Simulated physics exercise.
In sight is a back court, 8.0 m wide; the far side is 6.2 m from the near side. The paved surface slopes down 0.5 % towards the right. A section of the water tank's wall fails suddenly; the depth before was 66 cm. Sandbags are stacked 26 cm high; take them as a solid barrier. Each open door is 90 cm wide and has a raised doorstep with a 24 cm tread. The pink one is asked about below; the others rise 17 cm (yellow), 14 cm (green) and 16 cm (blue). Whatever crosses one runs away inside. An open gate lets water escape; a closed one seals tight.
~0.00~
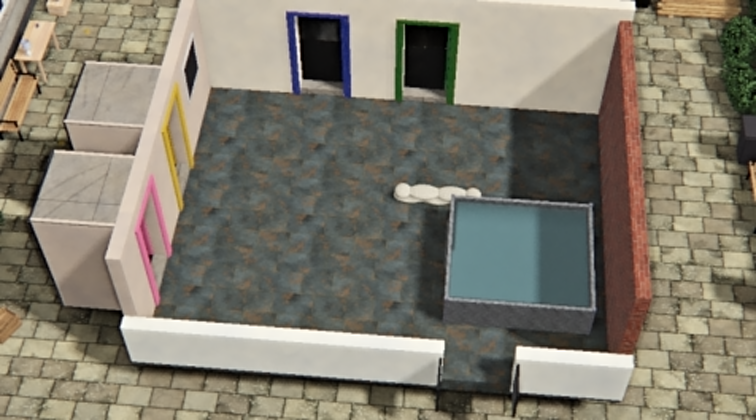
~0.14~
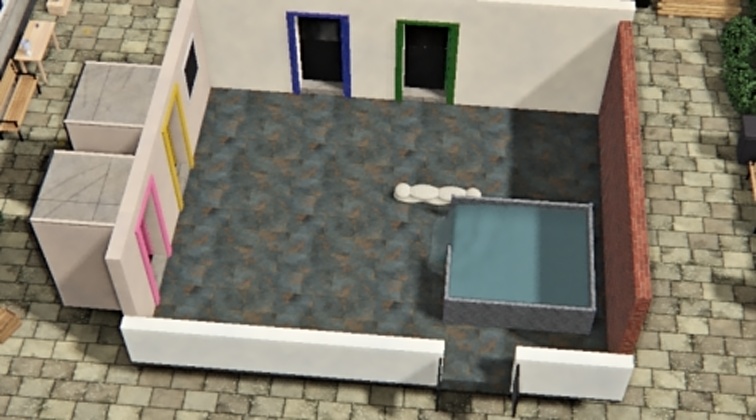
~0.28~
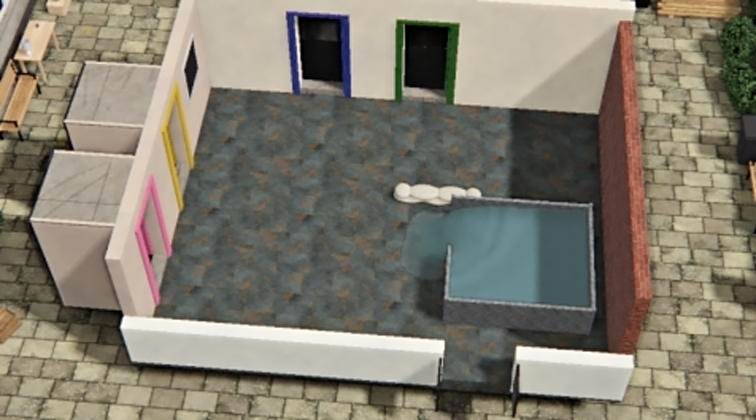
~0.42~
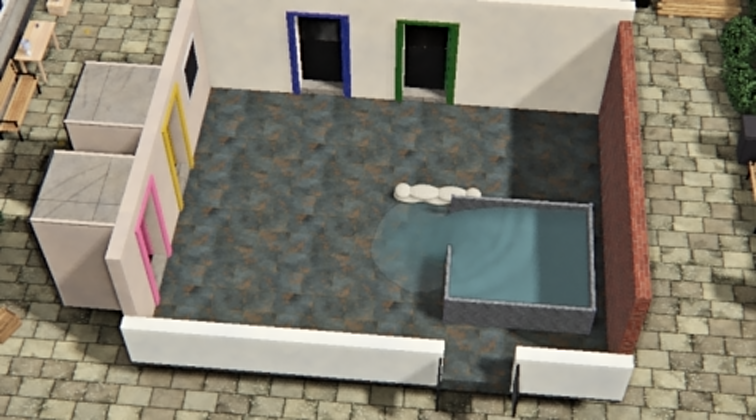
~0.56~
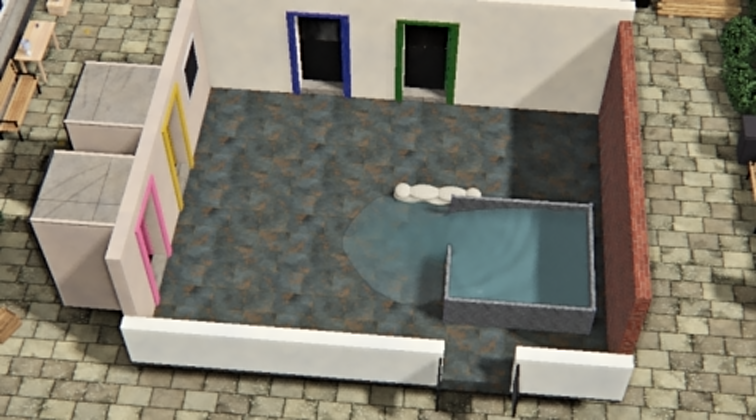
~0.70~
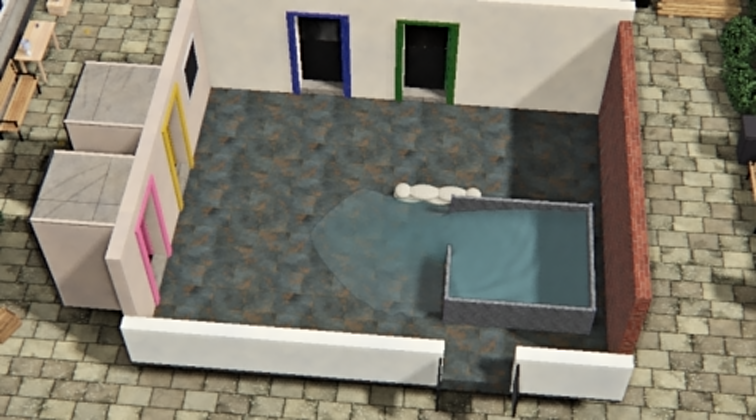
Water pours from a gap in the tank's left wall and spreads leftward across the courtyard.
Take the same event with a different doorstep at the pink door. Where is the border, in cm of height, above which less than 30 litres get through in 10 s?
Close to 14.5 cm is just enough.
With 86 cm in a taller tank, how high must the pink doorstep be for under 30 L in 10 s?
About 20 cm.
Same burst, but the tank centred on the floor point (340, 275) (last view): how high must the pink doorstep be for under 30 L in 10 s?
Then roughly 22 cm.
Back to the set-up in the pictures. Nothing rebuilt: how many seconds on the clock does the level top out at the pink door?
Near 3.2 s.
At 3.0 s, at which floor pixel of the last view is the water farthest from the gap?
Near (211, 89).
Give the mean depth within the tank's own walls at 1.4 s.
Some 50 cm.
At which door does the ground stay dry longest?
The green one.
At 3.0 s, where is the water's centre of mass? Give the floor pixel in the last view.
Near (402, 250).
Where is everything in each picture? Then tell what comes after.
In the first frame, still water, 66 cm deep, in the water tank at (520, 253); the pink door at (154, 245) is dry.
In the second frame, the front is at (433, 268), 0.3 m from the gap at (452, 237); 0.3 m2 of floor is wet, 66 cm left at the back.
In the third frame, the front is at (404, 260), 0.8 m from the gap at (452, 239); 1.0 m2 of floor is wet, 66 cm left at the back.
In the fourth frame, the front is at (376, 253), 1.4 m from the gap at (452, 239); 2.1 m2 of floor is wet, 66 cm left at the back.
In the fifth frame, the gap is at (452, 239), the front 1.9 m out at (347, 248); the back of the water tank holds 66 cm.
In the sixth frame, water pours out at (452, 239) and has run 2.5 m, to (316, 238); about 6 cm deep outside, 66 cm at the back; 2.9 m in a straight line remain to the pink door at (154, 245).
After 1.4 s water covers 30 % of the floor, deepest (40 cm) near (445, 240); it has not reached the pink door.
After 3.0 s water covers 55 % of the floor, deepest (30 cm) near (160, 334); 21 cm at the pink door, 9 litres in over its 12 cm doorstep.
After 10.0 s water covers 95 % of the floor, deepest (12 cm) near (605, 370); 8 cm at the pink door, 61 litres in over its 12 cm doorstep.
At the pink door as built, the water arrived by 2.0 s and peaked near 21 cm at 3.2 s.
With a doorstep of 12.5 cm, 54 litres would have come in within the 10 s; with 17 cm, 12 litres. So under 30 litres takes about 14.5 cm.
